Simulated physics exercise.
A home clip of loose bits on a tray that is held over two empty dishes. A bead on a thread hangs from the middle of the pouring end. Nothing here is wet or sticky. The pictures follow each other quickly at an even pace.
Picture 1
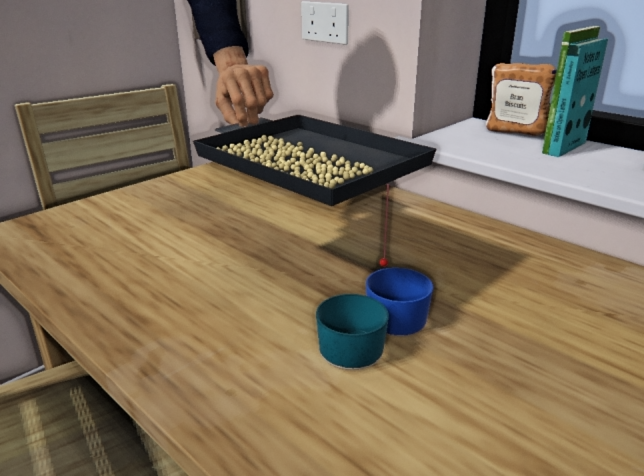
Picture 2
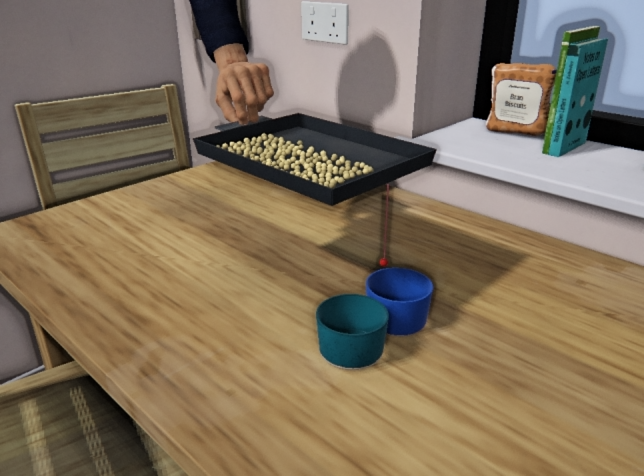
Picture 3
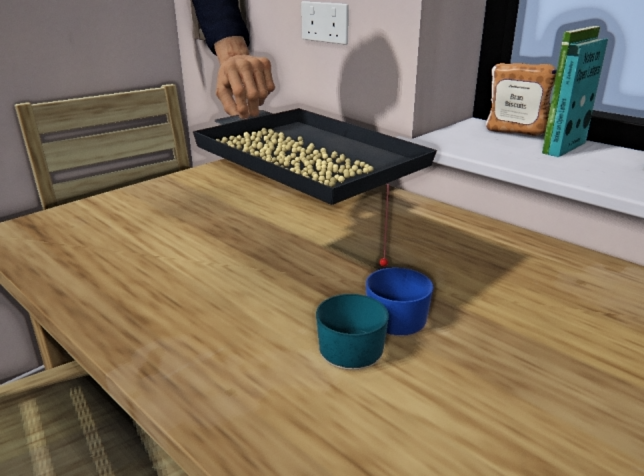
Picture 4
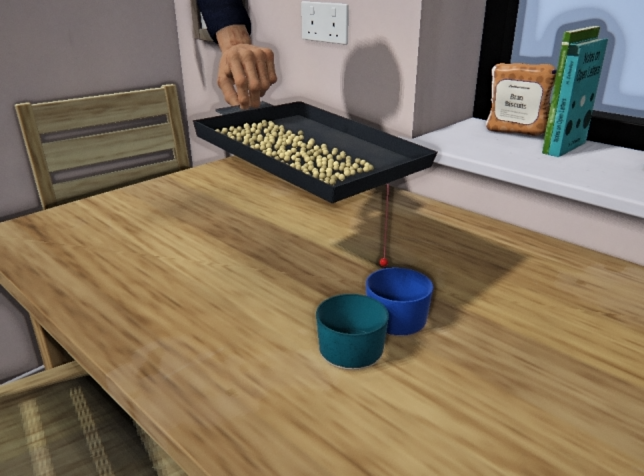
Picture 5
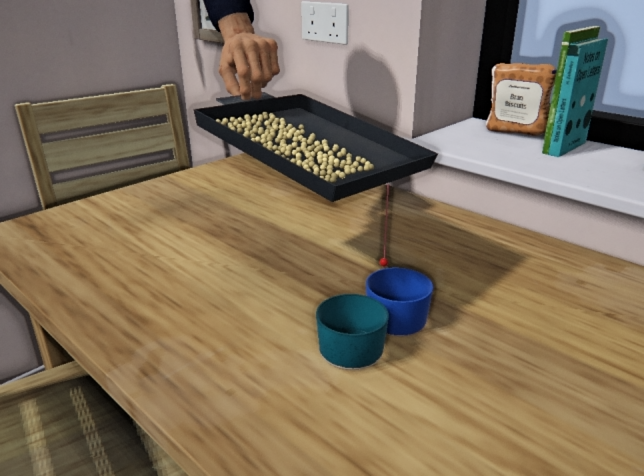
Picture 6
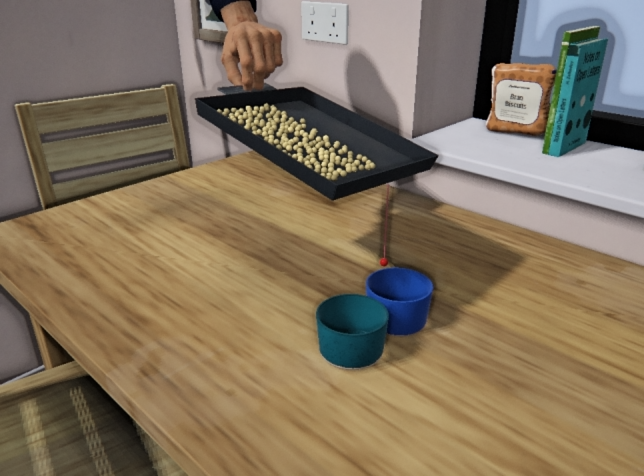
Hand slowly tilting a dark tray of soya beans toward its right corner above a teal dish and a blue dish on a wooden table.
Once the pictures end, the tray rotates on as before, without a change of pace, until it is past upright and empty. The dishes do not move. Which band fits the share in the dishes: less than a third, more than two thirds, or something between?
They take less than a third between them.
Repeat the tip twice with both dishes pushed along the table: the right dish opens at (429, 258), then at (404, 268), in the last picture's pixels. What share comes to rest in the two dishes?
About 80 and 20 per cent.
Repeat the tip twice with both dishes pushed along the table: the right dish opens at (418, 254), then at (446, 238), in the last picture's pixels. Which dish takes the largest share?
The first try: The right dish. The second: Left.
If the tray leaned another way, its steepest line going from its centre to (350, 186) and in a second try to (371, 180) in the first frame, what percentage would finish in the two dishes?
The first gives 90 %, the second 60 %.
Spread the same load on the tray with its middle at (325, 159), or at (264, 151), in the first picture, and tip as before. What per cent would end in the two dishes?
The first gives 10 %, the second 20 %.
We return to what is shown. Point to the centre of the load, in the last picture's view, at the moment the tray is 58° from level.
Around (398, 167).
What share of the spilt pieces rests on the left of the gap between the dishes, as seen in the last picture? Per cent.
Some 0 per cent.
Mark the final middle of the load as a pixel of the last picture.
Around (448, 295).
Just after the last frame, tray tipped steeply; almost all on the tray; just a few outside both; about a tenth in the air.
A moment on, tray tipped right over; the larger part on the tray; about a tenth outside both; roughly a quarter in the air.
Further on, tray tipped past a quarter turn; about a tenth in the right dish; the larger part outside both.
When it is over, tray tipped past a quarter turn; not one in the left dish; about a tenth in the right dish; the larger part outside both.
